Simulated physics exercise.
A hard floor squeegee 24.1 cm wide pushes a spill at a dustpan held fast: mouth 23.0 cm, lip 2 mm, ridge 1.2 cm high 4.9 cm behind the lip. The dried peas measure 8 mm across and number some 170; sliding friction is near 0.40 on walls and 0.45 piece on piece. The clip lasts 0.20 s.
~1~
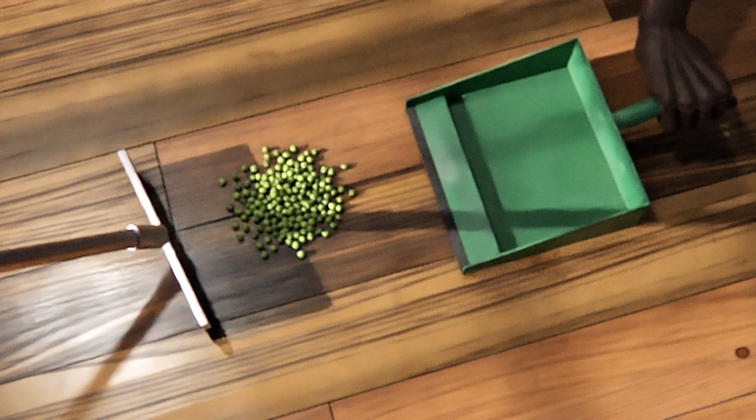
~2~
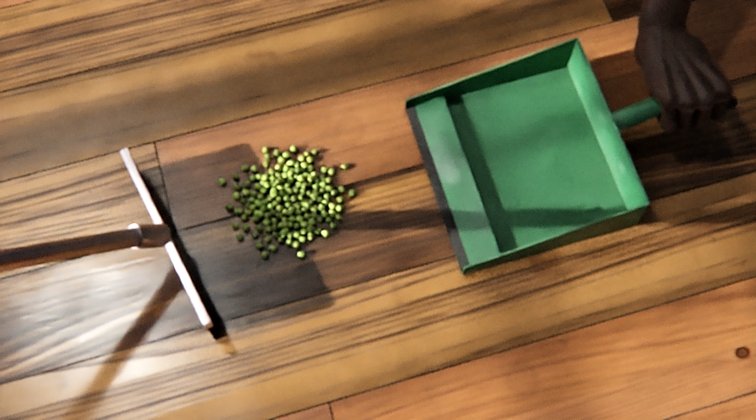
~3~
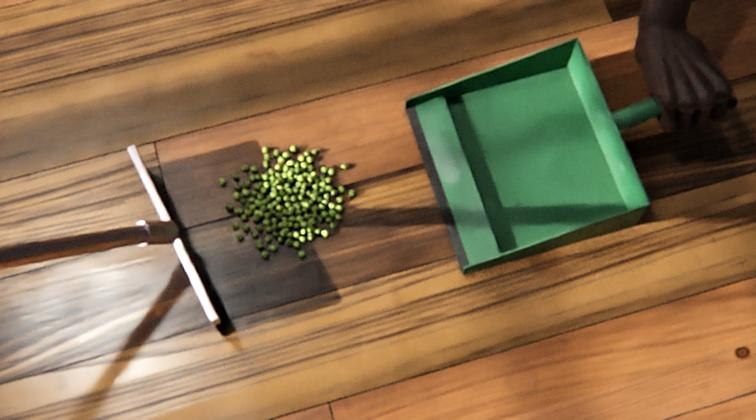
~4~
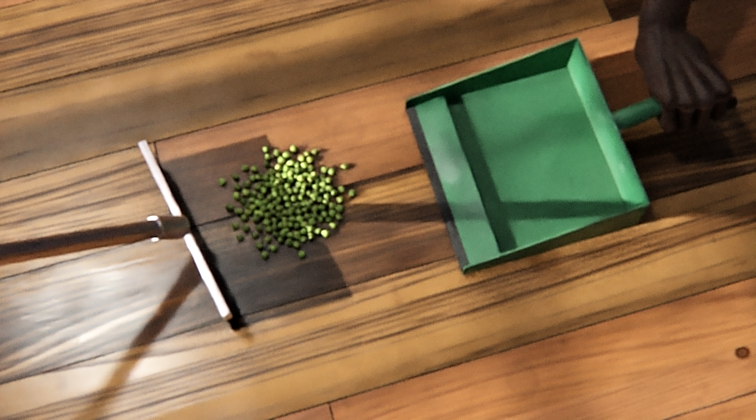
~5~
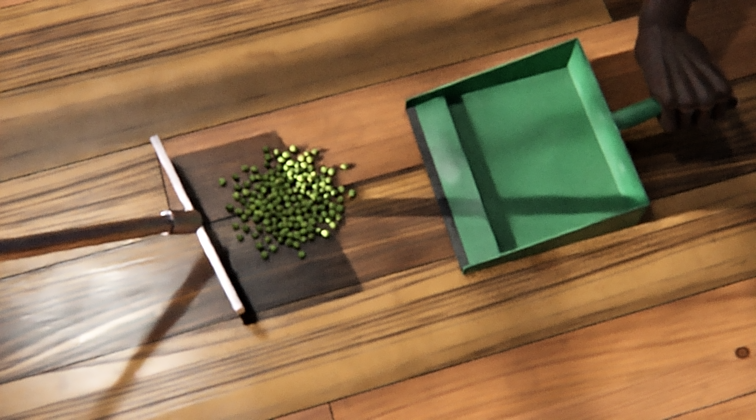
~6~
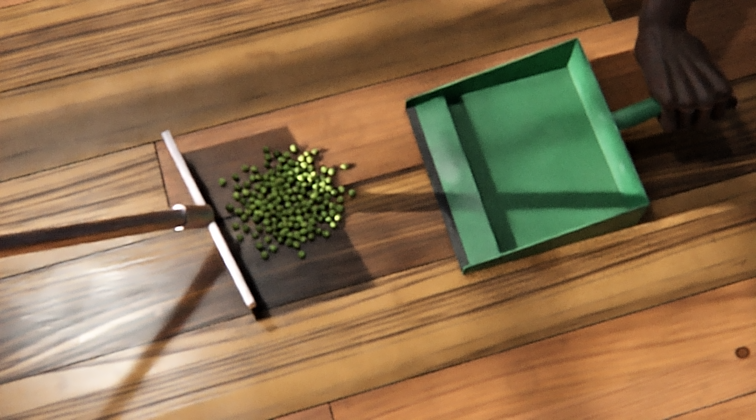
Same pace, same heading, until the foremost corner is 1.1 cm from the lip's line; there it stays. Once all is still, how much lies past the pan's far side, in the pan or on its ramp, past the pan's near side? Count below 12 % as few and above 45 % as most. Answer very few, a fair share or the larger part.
Far side a fair share, pan a fair share, near side very few.
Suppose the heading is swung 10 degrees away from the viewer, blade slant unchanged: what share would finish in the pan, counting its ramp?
Then about 25 per cent.
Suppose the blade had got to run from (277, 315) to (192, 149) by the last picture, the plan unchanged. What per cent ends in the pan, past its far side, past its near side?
Pan 5, far 20, near 0.
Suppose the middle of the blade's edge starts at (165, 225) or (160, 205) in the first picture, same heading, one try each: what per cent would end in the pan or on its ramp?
Some 30 and 25 per cent.
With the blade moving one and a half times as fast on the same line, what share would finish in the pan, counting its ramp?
In that case some 25 per cent.
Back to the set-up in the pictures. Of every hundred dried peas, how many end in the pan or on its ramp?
Roughly 20 per cent.
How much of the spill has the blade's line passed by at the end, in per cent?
Roughly 0 per cent.
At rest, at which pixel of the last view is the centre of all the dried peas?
Near (413, 139).
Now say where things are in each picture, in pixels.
The first picture shows blade from (205, 325) to (125, 157), moved 0.0 cm, 0 of the pieces shifted so far; middle of the pieces at (287, 199); pan at (532, 162).
The second picture shows blade from (208, 324) to (127, 156), moved 0.3 cm, 0 of the pieces shifted so far; middle of the pieces at (287, 199).
The third picture shows blade from (215, 320) to (134, 153), moved 1.2 cm, 0 of the pieces shifted so far; middle of the pieces at (287, 199).
The fourth picture shows blade from (227, 315) to (145, 148), moved 2.6 cm, 0 of the pieces shifted so far; middle of the pieces at (287, 199).
The fifth picture shows blade from (239, 309) to (157, 143), moved 4.1 cm, 0 of the pieces shifted so far; middle of the pieces at (287, 199).
The sixth picture shows blade from (251, 303) to (168, 138), moved 5.6 cm, 0 of the pieces shifted so far; middle of the pieces at (287, 199); pan at (532, 162).
Then, 0.32 s after the last picture, middle of the blade 16 cm from the lip; 0 % over the lip, far side 5 %, near side 0 %.
Then, 0.53 s after the last picture, middle of the blade 8 cm from the lip; 0 % over the lip, far side 20 %, near side 0 %.
Then, 0.85 s after the last picture, middle of the blade 4 cm from the lip; 20 % over the lip, far side 25 %, near side 0 %.
In the end, far side 25 %, pan 20 %, near side 0 %, in front of the lip or behind the blade 50 %.
